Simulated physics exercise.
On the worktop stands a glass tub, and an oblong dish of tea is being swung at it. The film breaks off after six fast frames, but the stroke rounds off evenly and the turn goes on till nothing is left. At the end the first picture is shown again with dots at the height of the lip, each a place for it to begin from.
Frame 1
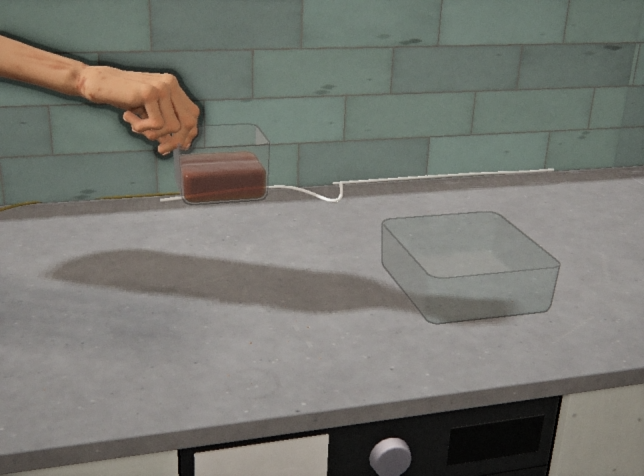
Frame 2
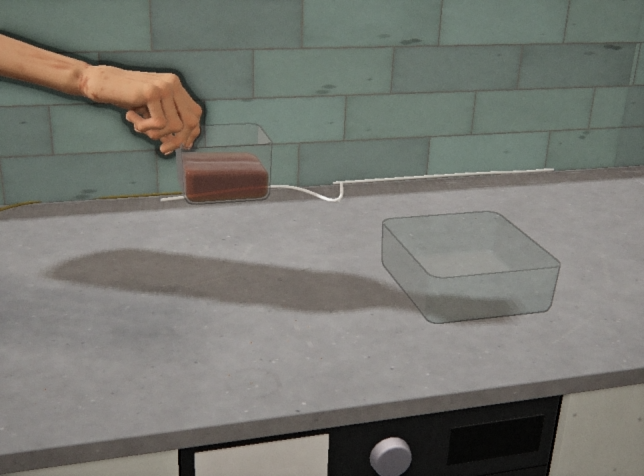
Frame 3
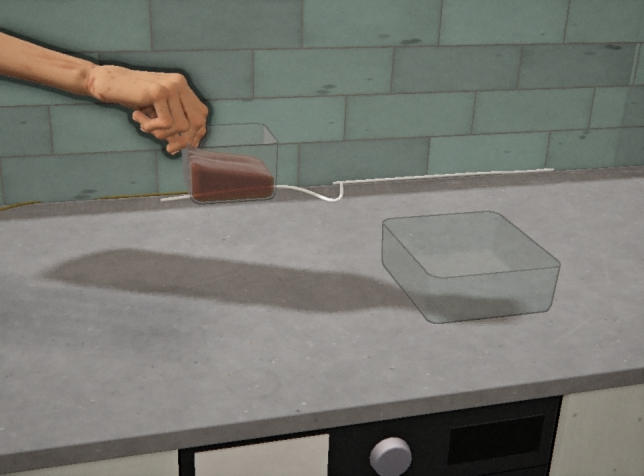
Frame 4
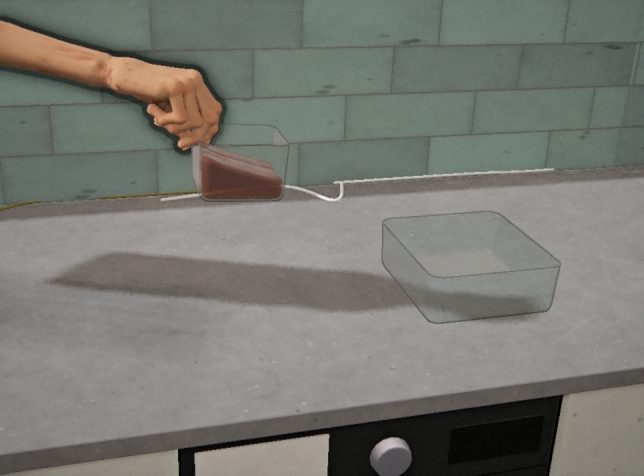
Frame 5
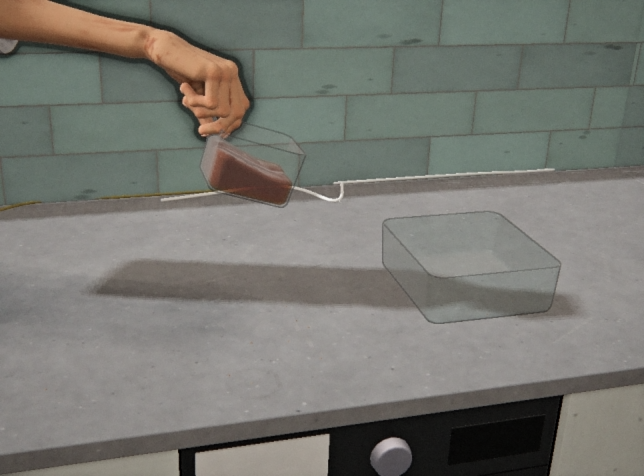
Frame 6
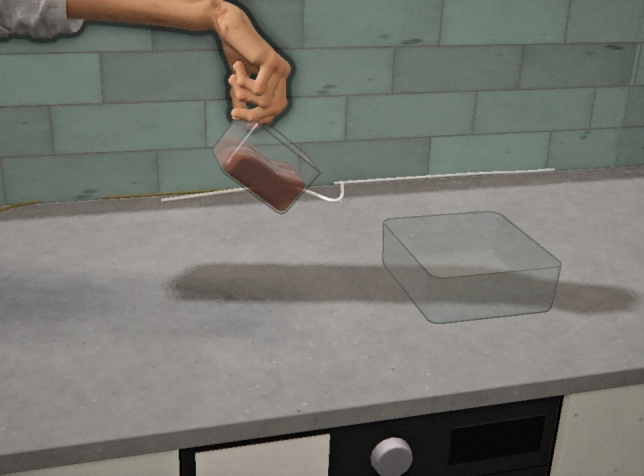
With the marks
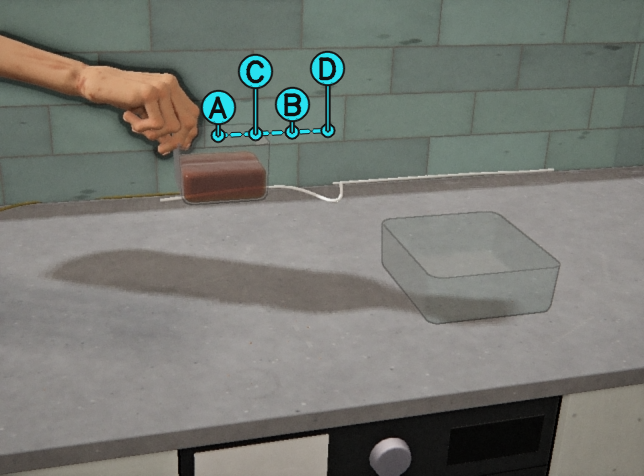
Oblong clear dish of reddish-brown tea moving right in a hand, then tilting steeply, with a glass tub standing on the grey worktop.
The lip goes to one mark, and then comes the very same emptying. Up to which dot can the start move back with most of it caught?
Take B.
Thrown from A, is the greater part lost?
Yes, it does.
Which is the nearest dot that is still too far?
Here it is dot C.
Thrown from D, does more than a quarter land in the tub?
Yes, clearly.
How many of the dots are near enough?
Two.
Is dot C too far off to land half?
Yes.
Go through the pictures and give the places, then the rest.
Upright, lip at (262, 133); tub from (423, 322) to (549, 308); nothing has left yet.
Upright, lip at (264, 133); nothing has left yet.
Upright, lip at (270, 132); nothing has left yet.
Tipped about 4°, lip at (281, 134); nothing has left yet.
Tipped about 18°, lip at (298, 145); nothing has left yet.
Tipped about 40°, lip at (313, 162); nothing has left yet.
On the marked copy, A at (218, 135); B at (292, 132); C at (255, 133); D at (327, 130).
For dot A, about 0 % lands in the tub, 100 % falls short.
For dot B, about 68 % lands in the tub, 8 % falls short and 24 % goes beside or beyond.
For dot C, about 3 % lands in the tub, 95 % falls short.
For dot D, about 63 % lands in the tub, 3 % falls short and 34 % goes beside or beyond.
